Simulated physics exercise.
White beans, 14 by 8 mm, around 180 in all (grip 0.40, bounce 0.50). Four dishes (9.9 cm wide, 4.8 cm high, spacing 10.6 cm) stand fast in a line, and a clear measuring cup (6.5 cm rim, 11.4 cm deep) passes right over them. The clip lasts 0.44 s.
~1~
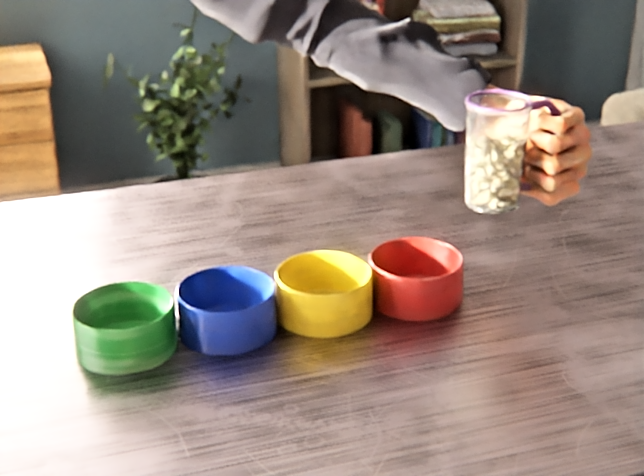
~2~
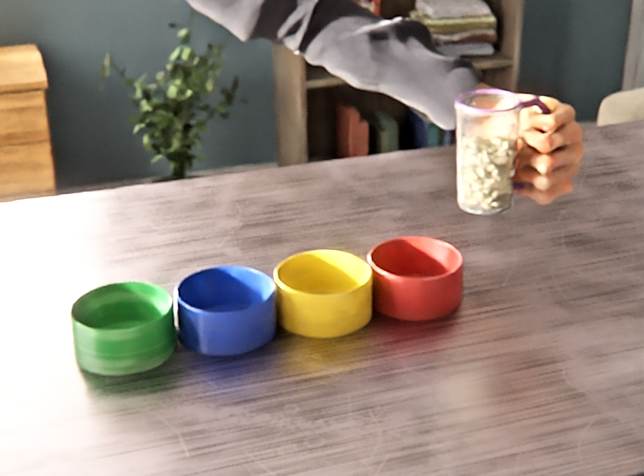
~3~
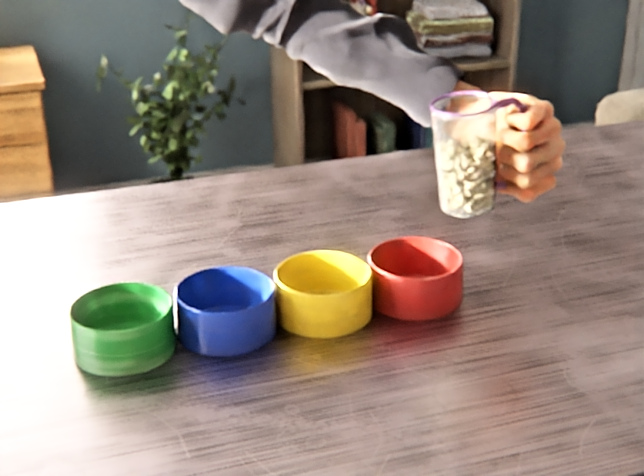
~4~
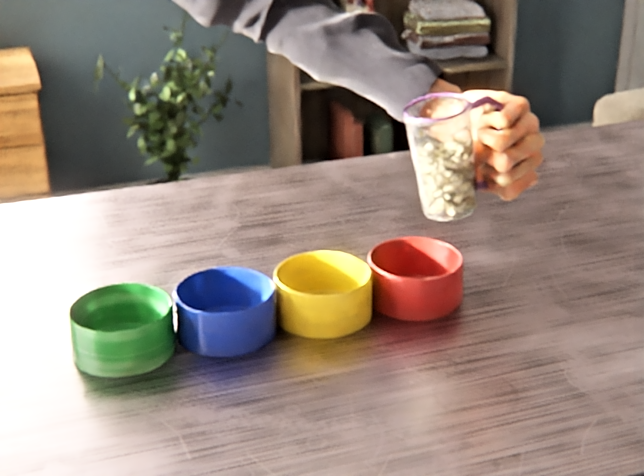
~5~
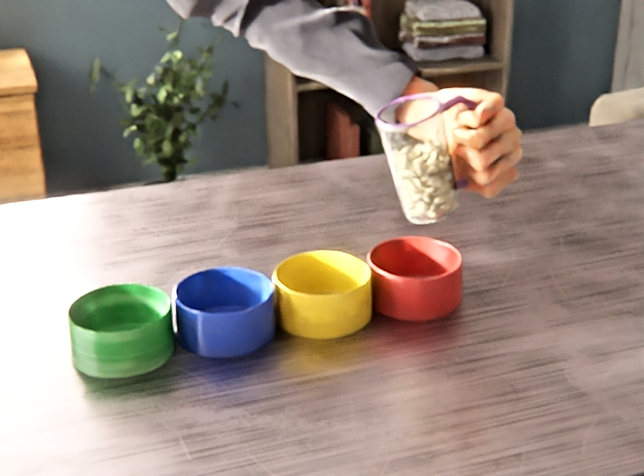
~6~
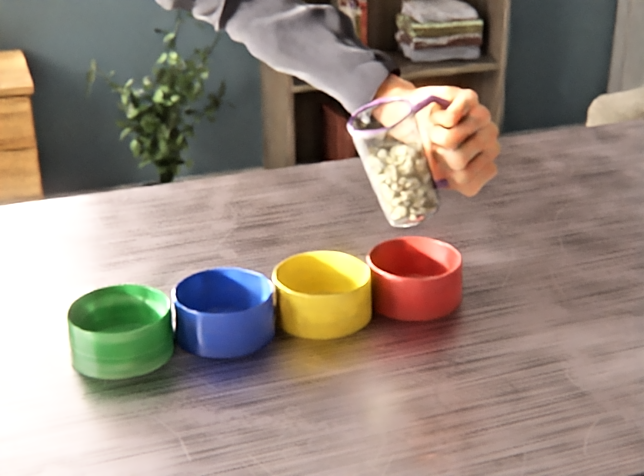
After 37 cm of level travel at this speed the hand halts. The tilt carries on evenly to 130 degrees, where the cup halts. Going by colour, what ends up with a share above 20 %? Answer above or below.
Red below, blue below, green above, yellow below, counter below.
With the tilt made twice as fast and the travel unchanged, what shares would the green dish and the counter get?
Then: Green 80; counter 20.
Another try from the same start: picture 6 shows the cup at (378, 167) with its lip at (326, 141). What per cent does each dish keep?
Red 0; blue 0; green 90; yellow 0.
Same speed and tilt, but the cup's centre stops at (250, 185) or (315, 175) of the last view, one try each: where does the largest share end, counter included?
The winner: Blue, then blue.
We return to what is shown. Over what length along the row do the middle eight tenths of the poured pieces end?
About 5 cm.
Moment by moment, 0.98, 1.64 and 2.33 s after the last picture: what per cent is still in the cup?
In turn: 100, 100, 0.
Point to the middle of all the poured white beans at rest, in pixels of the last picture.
Near (109, 336).
Then, 0.98 s after the last picture, tilt 71 degrees; cup holds 100 %.
Then, 1.64 s after the last picture, tilt 105 degrees; cup holds 100 %.
Then, 2.33 s after the last picture, tilt 130 degrees; cup holds 0 %, green 95 %.
In the end, red 0 %, blue 0 %, green 95 %, yellow 0 %, counter 5 %.
